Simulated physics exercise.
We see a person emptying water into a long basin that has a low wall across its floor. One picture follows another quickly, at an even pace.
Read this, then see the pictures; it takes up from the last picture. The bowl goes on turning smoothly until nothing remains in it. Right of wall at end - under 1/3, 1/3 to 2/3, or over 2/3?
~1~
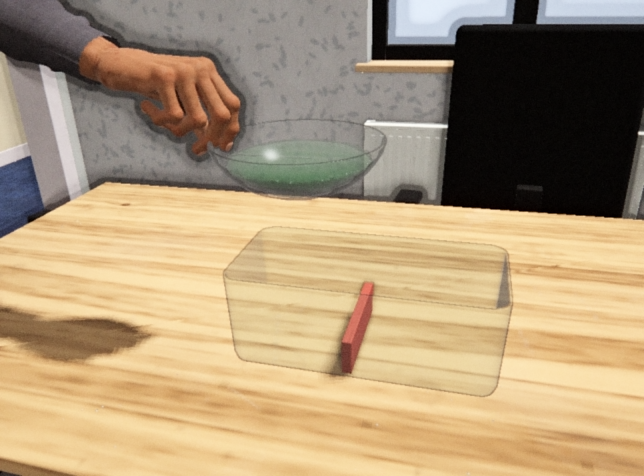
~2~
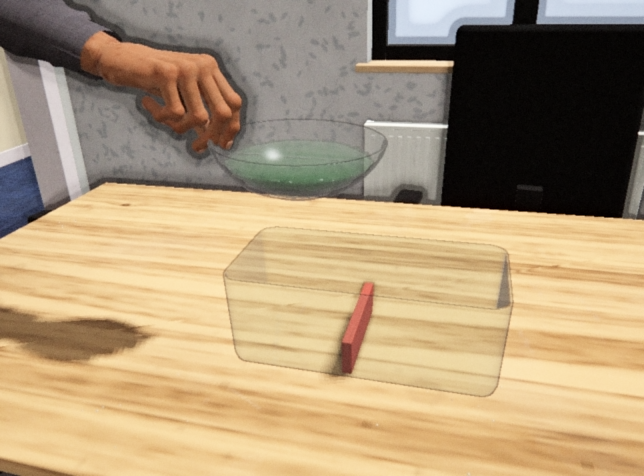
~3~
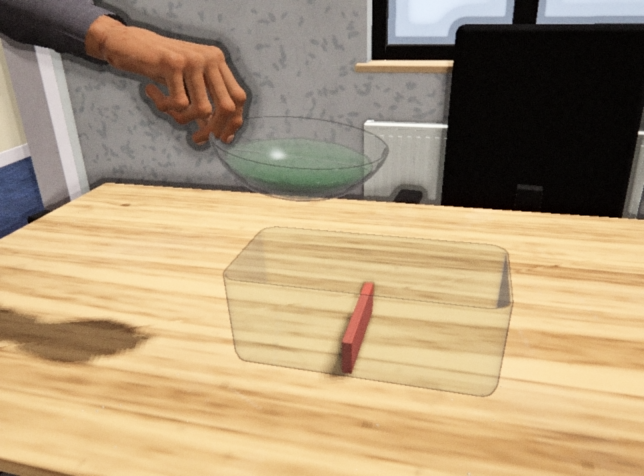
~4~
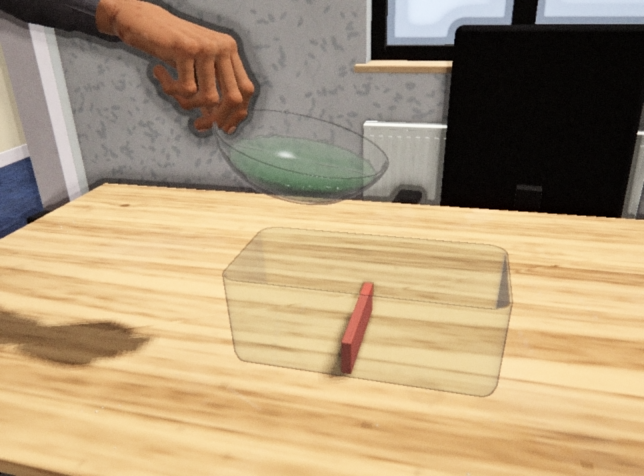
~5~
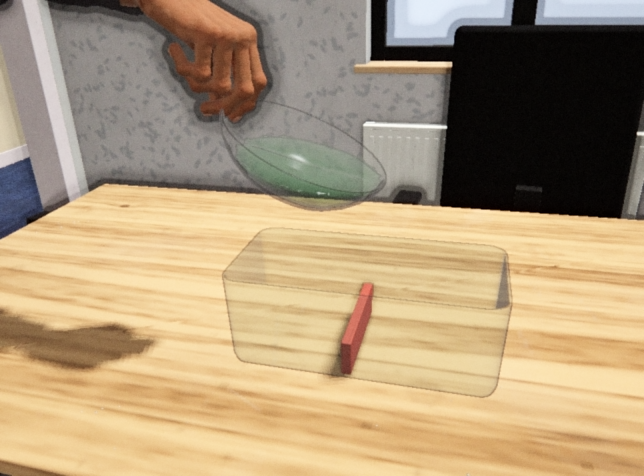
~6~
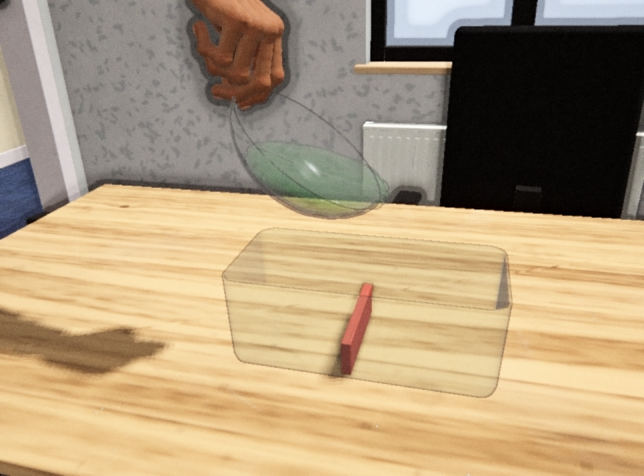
The amount right of the wall is going to climb past two thirds.
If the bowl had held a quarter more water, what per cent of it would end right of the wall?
I'd put it at around 75 %.
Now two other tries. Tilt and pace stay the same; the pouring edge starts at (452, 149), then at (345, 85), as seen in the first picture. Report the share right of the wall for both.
80 % and 65 %.
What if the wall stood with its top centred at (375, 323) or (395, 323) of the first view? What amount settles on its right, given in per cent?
It would come to roughly 65 per cent the first time and roughly 50 per cent the second.
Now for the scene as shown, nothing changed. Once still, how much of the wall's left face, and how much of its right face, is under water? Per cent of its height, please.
The left comes to 10 % and the right to 40 %.
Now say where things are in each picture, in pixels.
Tilt 0°; pouring edge (385, 145); surface from (231, 152) to (374, 161); the long basin's rim runs from (244, 251) to (509, 277); the wall's top is at (359, 311), in the first frame.
Tilt 2°; pouring edge (386, 148); surface from (231, 151) to (375, 162), in the second frame.
Tilt 7°; pouring edge (387, 155); surface from (232, 147) to (375, 166), in the third frame.
Tilt 15°; pouring edge (387, 169); surface from (235, 142) to (370, 170), in the fourth frame.
Tilt 25°; pouring edge (384, 185); surface from (242, 142) to (362, 174), in the fifth frame.
Tilt 38°; pouring edge (378, 203); surface from (252, 145) to (362, 181); 5 per cent is over the edge, in the sixth frame.
A moment on, the bowl is tipped right over and 0 per cent is still to pour, 6 is left of the wall and 94 right of it.
Next, the bowl is tipped right over and 1 per cent is still to pour, 8 is left of the wall and 71 right of it.
Then the bowl is tipped right over and 0 per cent is still to pour, 14 is left of the wall and 81 right of it.
Later the bowl is tipped right over and 0 per cent is still to pour, 17 is left of the wall and 78 right of it.
In the end 17 per cent lies left of the wall, 78 right of it and 5 outside.
